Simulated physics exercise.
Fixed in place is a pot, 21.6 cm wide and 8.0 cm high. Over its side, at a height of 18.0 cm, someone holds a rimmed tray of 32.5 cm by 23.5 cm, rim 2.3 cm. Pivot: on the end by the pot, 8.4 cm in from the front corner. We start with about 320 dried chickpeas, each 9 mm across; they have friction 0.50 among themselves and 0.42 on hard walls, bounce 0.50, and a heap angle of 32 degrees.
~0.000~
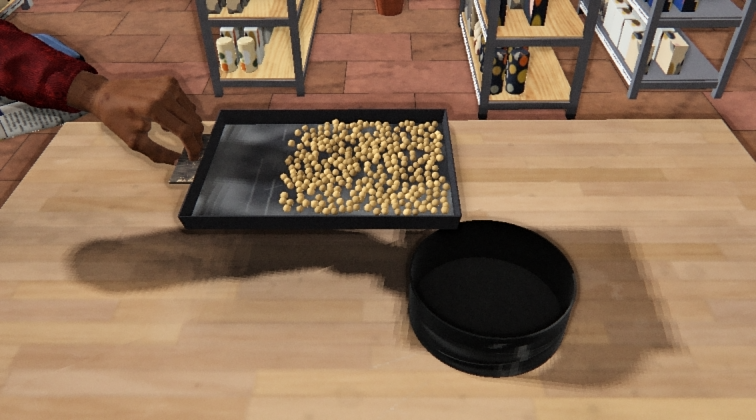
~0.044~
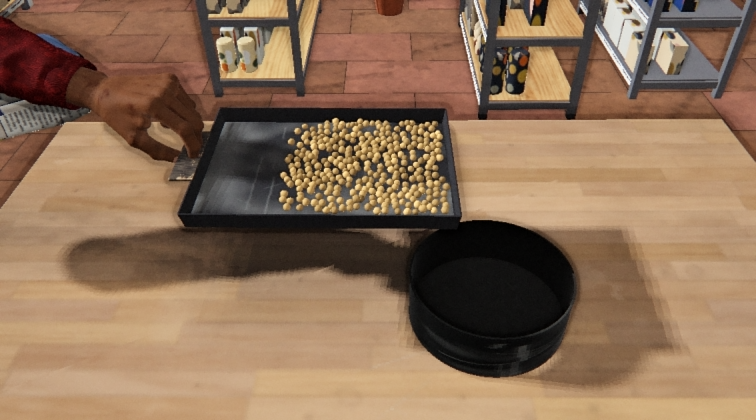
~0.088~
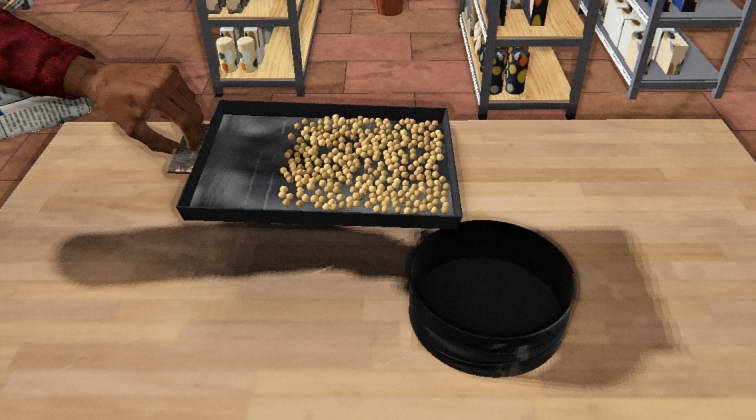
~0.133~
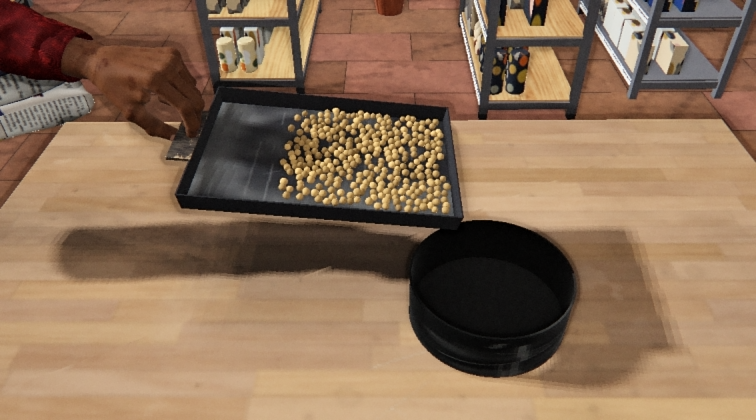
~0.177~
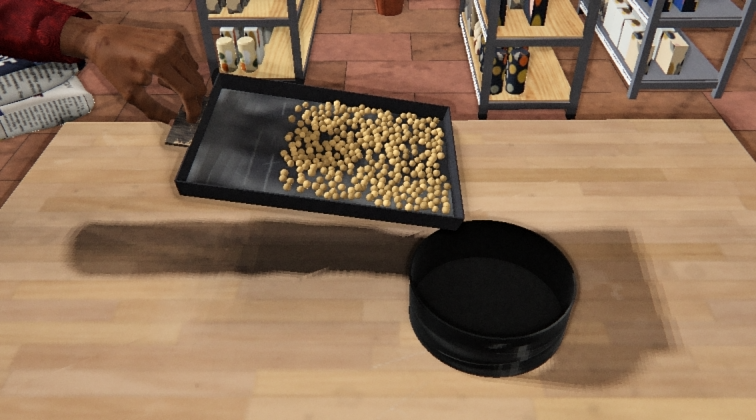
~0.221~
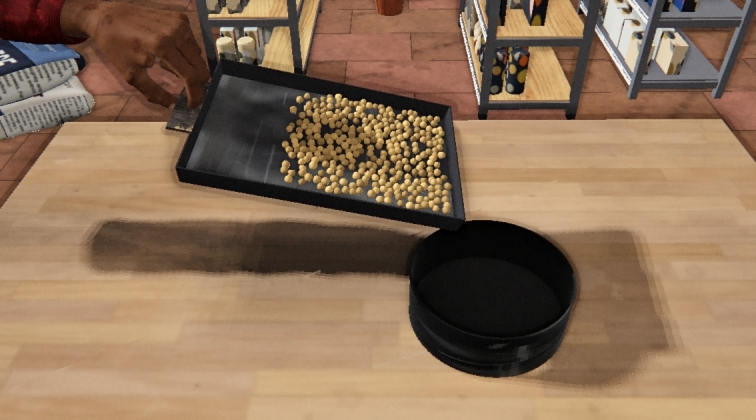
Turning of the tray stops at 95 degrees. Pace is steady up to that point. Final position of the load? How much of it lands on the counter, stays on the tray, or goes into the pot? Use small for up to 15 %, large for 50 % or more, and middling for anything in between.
Counter - middling, tray - small, pot - large.
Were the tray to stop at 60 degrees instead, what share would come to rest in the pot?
Near 5 %, then.
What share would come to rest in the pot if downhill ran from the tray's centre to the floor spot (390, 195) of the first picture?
Something like 100 per cent of the pieces.
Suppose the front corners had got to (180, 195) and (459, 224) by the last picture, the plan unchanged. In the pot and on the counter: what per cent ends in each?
That works out as pot 95 and counter 5.
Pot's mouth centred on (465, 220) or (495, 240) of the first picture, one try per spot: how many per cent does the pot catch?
Estimates: 75 % and 90 %, in that order.
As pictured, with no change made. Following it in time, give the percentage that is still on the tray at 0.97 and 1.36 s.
About 100, 30.
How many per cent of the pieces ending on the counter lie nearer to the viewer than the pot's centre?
Roughly 0 percent of the spill.
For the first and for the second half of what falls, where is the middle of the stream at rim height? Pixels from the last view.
Earlier half at about (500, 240), later half at about (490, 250) in pixels.
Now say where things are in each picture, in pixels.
The first picture shows tray tilt 0 degrees, front corners at (182, 214) and (458, 214); middle of the pieces at (368, 165); pot at (492, 273).
The second picture shows tray tilt 1 degrees, front corners at (182, 212) and (458, 214); middle of the pieces at (368, 164).
The third picture shows tray tilt 3 degrees, front corners at (181, 205) and (459, 214); middle of the pieces at (368, 161).
The fourth picture shows tray tilt 6 degrees, front corners at (179, 192) and (460, 215), lowest corner right front; middle of the pieces at (368, 157).
The fifth picture shows tray tilt 10 degrees, front corners at (179, 179) and (461, 216), lowest corner right front; middle of the pieces at (369, 153).
The sixth picture shows tray tilt 14 degrees, front corners at (180, 165) and (462, 217), lowest corner right front; middle of the pieces at (371, 148); pot at (492, 273). The tray's pace is about 85 degrees a second.
After 0.67 s, tilt 53 degrees; the tray holds 100 %, the pot 0 %.
After 0.97 s, tilt 79 degrees; the tray holds 100 %, the pot 0 %.
Then, at 1.36 s, tilt 95 degrees; the tray holds 30 %, the pot 25 %.
In the end, at 2.4 s, counter 25 %, tray 0 %, pot 75 %.
